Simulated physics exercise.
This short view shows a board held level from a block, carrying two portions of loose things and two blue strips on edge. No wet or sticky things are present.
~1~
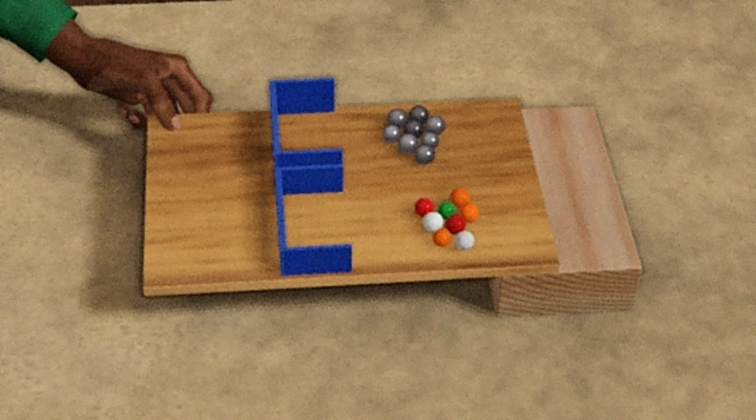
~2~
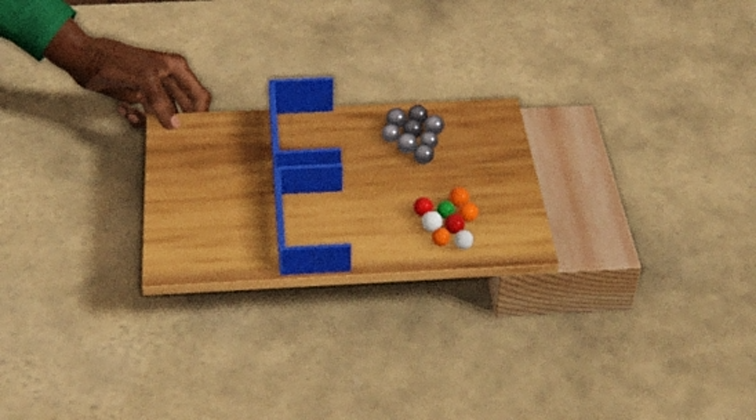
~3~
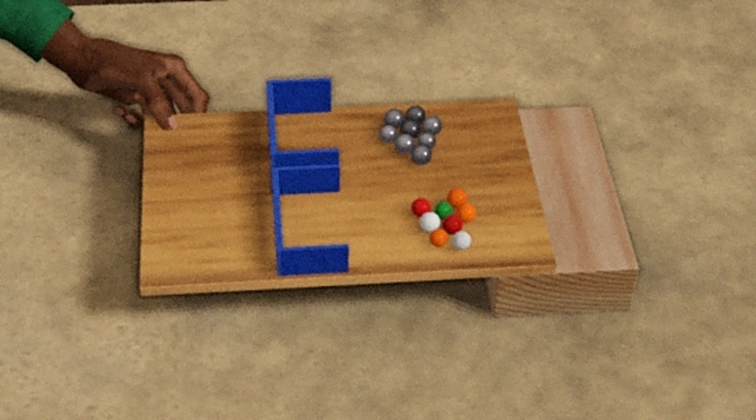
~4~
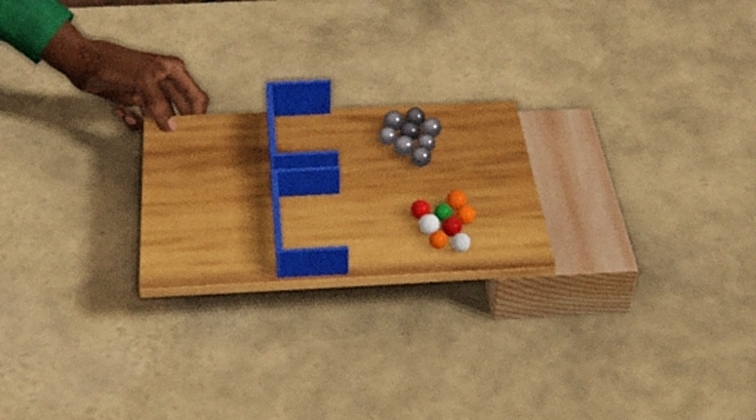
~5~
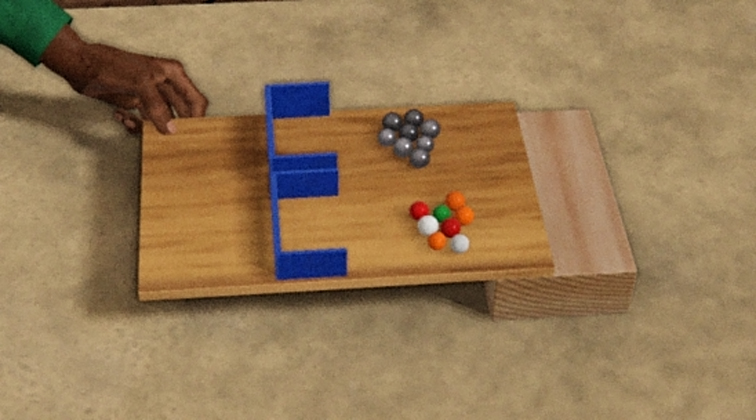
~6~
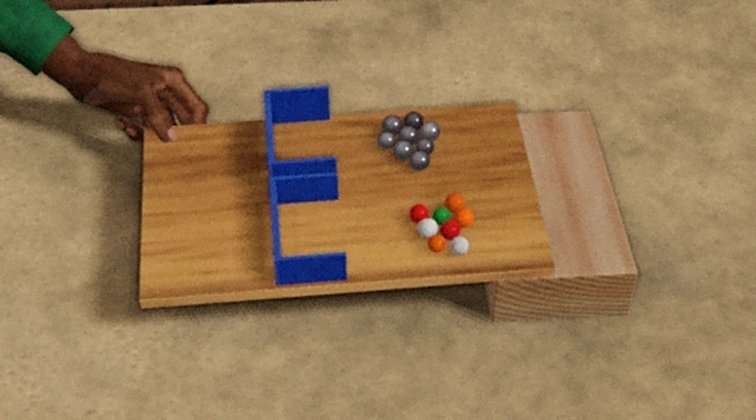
A wooden board lies level across a pale wood block at right, seen from above at an angle on a mottled tan surface. Two blue bracket-shaped strips stand left of centre, with a cluster of grey balls at the upper right and red, orange, white and green ones below. A green-sleeved hand at upper left lowers the board's left end very slightly, while the balls keep their places on it.
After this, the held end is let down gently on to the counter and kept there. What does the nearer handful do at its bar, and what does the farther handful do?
My prediction: As I see it the nearer handful gets retained by its barrier; as I see it the farther handful gets retained by its barrier.
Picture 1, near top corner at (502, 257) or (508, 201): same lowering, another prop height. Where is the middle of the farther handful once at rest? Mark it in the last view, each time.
Centre at rest: First case roughly (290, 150), second case roughly (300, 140).
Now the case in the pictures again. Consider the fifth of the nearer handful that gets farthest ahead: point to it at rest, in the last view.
That fifth finishes close to (290, 259).
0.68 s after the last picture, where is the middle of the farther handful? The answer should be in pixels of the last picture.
(299, 162), give or take.
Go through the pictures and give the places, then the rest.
Held end of the board at (155, 283), level; block at (547, 207), low, a small part of the board's length; nearer handful at (456, 225), a few glass marbles; farther handful at (414, 130), a few steel balls; nearer bar at (281, 221), taller than the pieces; farther bar at (275, 133), taller than the pieces, in the first frame.
Held end of the board at (154, 283), level; farther handful at (413, 129), in the second frame.
Held end of the board at (151, 283), level; nearer handful at (452, 225), in the third frame.
Held end of the board at (151, 285), level; farther handful at (410, 132), in the fourth frame.
Held end of the board at (150, 288), level; nearer handful at (451, 228), in the fifth frame.
Held end of the board at (151, 296), down by 2°; block at (542, 212); nearer handful at (441, 216), not moving; farther handful at (408, 136), not moving; nearer bar at (276, 230); farther bar at (270, 142), in the sixth frame.
Then, 0.36 s after the last picture, board sloping at 9°; nearer handful on its way down; farther handful on its way down.
Then, 0.68 s after the last picture, board resting at 10°; nearer handful has reached its bar; farther handful has reached its bar.
By the end, board resting at 10°; nearer handful gathered behind its bar; farther handful gathered behind its bar.
